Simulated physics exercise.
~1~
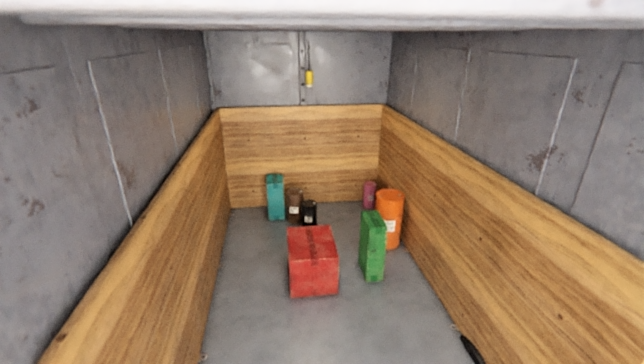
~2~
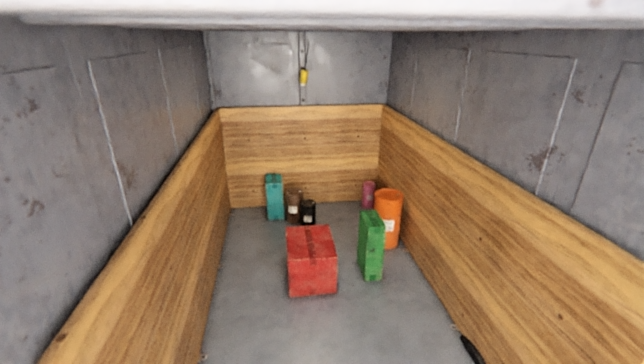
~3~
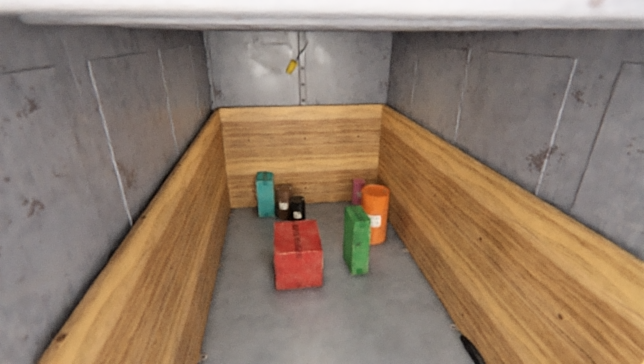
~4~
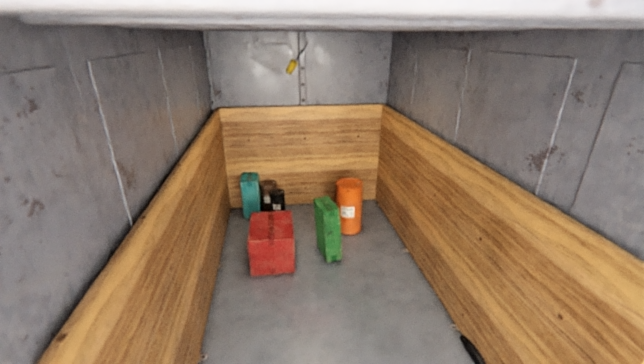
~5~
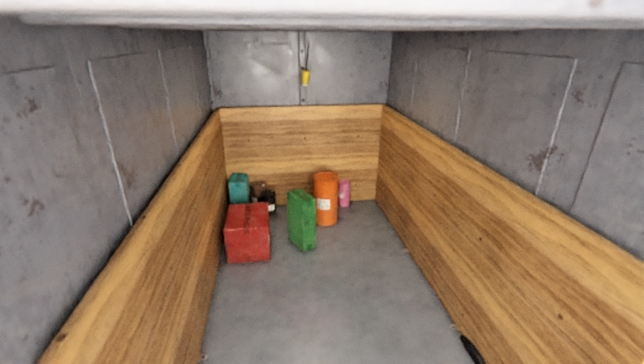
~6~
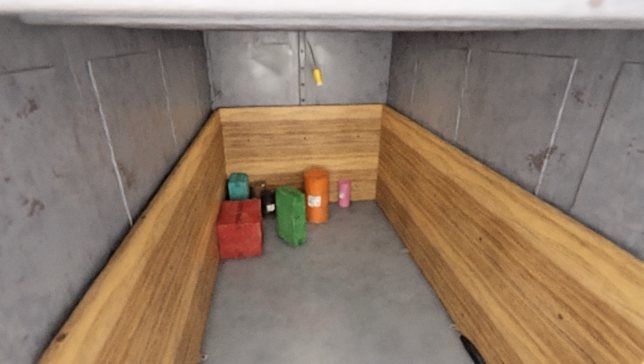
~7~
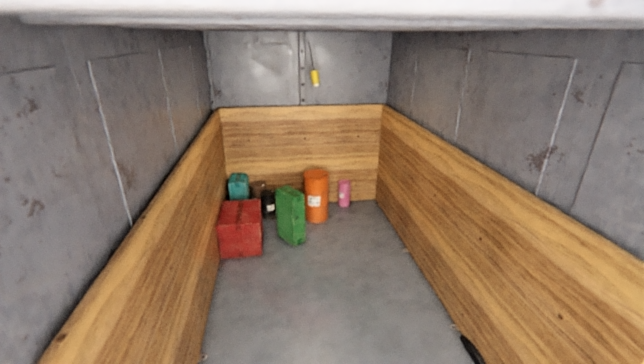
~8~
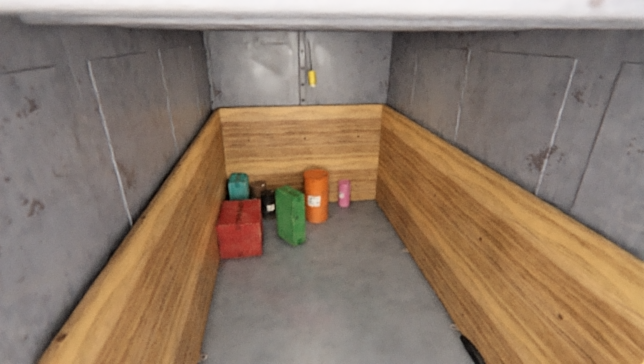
A red box and the upright items around it slid left and toward the back of a wood-lined van bay while a yellow lamp swung overhead, then stopped bunched near the left wall, with the orange drum and pink canister farther right.
